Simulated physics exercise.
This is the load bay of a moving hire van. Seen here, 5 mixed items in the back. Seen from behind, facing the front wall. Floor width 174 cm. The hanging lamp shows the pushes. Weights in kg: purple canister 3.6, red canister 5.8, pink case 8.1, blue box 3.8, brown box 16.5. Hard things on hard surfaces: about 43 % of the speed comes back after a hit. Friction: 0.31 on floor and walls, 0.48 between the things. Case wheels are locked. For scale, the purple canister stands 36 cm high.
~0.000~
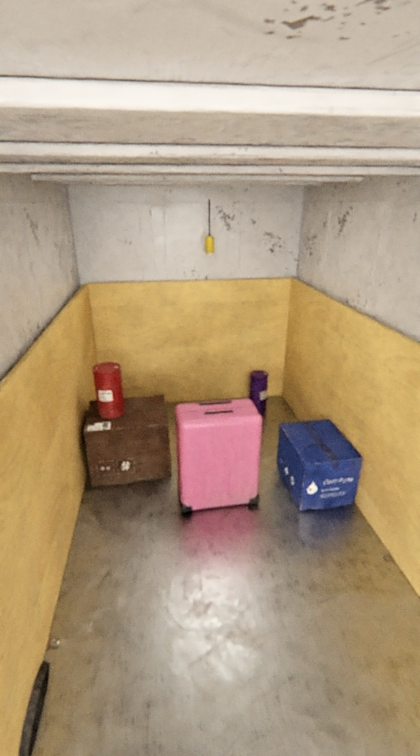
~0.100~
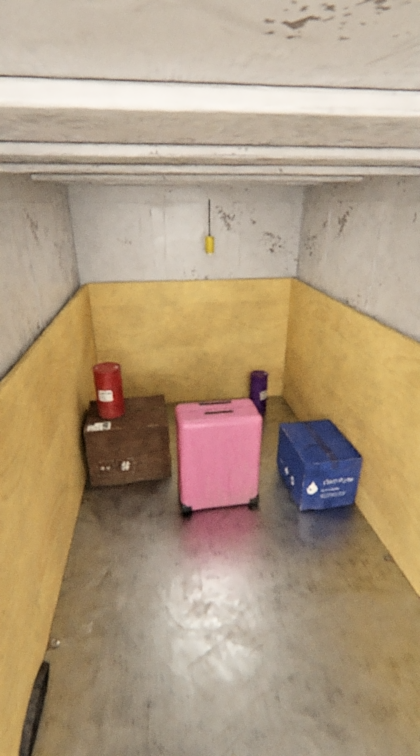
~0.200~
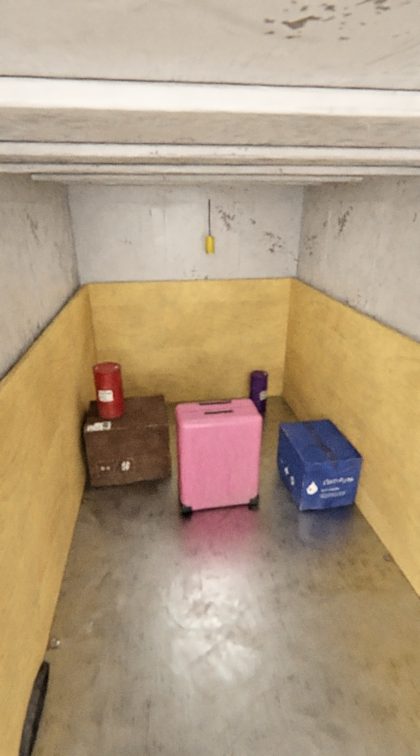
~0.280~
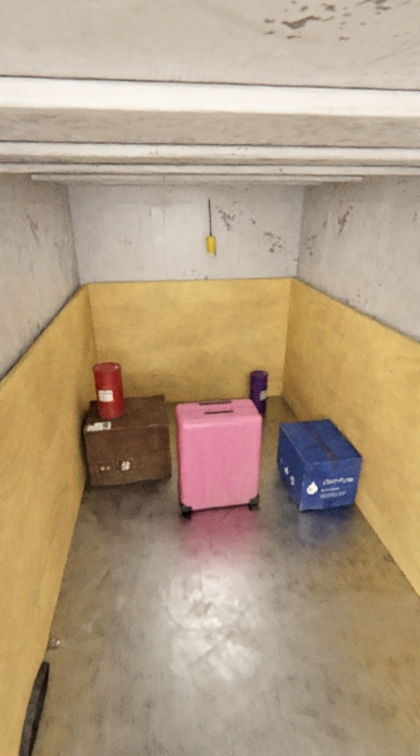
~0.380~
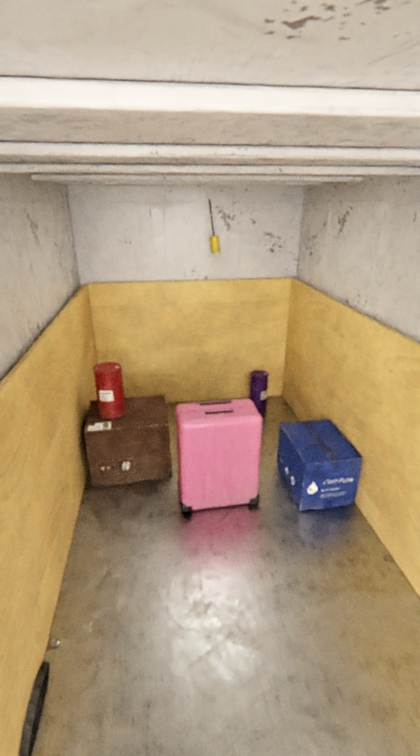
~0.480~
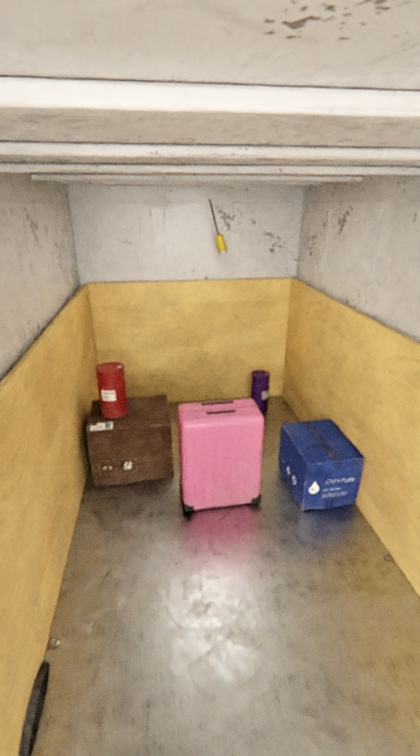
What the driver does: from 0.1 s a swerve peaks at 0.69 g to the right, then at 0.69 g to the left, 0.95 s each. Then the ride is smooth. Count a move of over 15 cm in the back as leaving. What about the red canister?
The red canister keeps its place.
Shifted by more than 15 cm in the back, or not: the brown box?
The brown box holds its spot.
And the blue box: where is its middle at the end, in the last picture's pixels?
At about (237, 470).
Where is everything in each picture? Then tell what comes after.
The first picture shows steady run; red canister (109, 390); purple canister (258, 392).
The second picture shows steady run; blue box (316, 463); brown box (130, 438).
The third picture shows force 0.15 g right; purple canister (258, 392); pink case (217, 455).
The fourth picture shows force 0.26 g right; blue box (316, 463); brown box (130, 438).
The fifth picture shows force 0.41 g right; purple canister (259, 392); pink case (218, 454).
The sixth picture shows force 0.55 g right; red canister (112, 390) moved 2 cm; blue box (317, 463).
After 0.98 s, force 0.10 g right; red canister moved 45 cm near (176, 386); brown box moved 40 cm; pink case moved 24 cm.
After 1.78 s, force 0.32 g left; red canister moved 30 cm near (155, 387); brown box moved 26 cm; blue box moved 25 cm.
In the end (3.0 s), not toppled but over 15 cm from the start, purple canister, pink case and blue box; the other 2 under 15 cm from the start. In the last view, red canister near (110, 390).
